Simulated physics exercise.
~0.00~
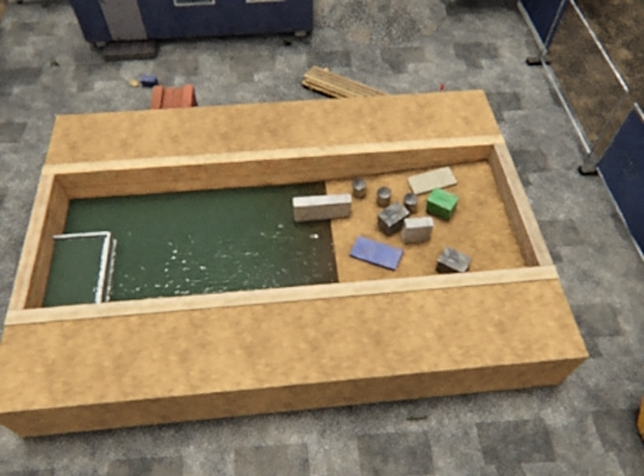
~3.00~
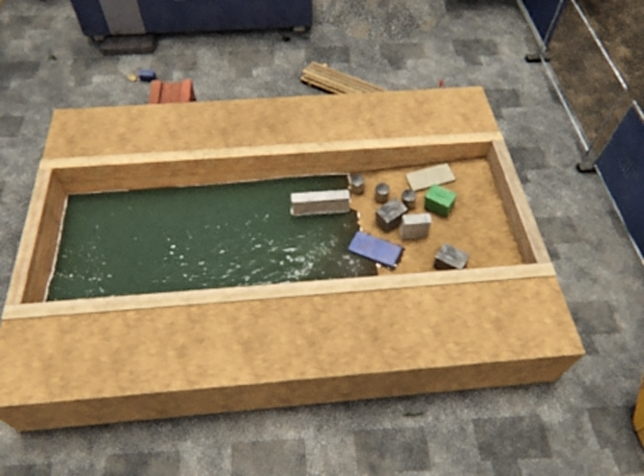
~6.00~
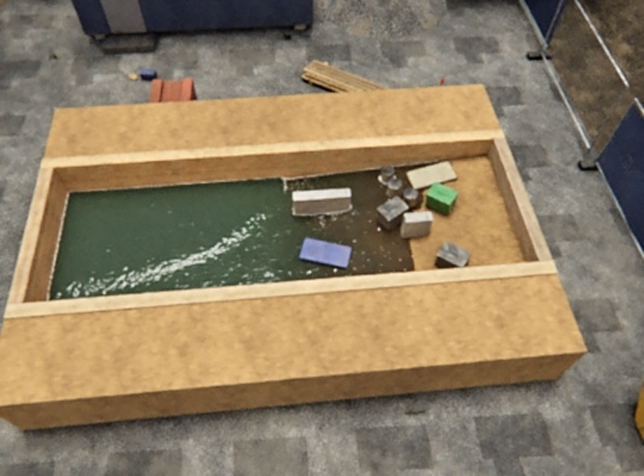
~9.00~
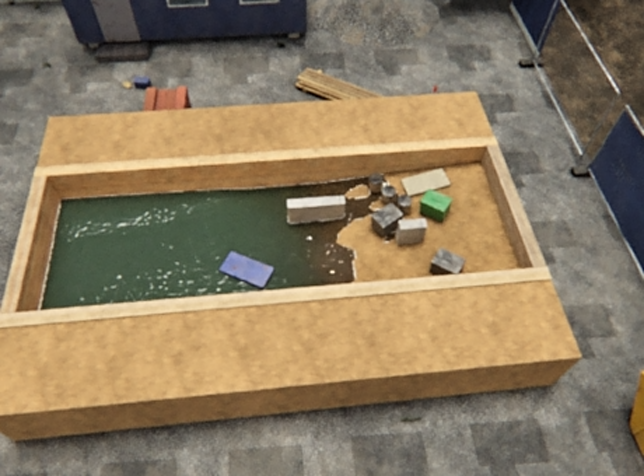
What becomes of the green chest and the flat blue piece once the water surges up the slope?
The green chest stays where it is on the slope, while the blue piece is carried off to the left and ends up floating in the green water.
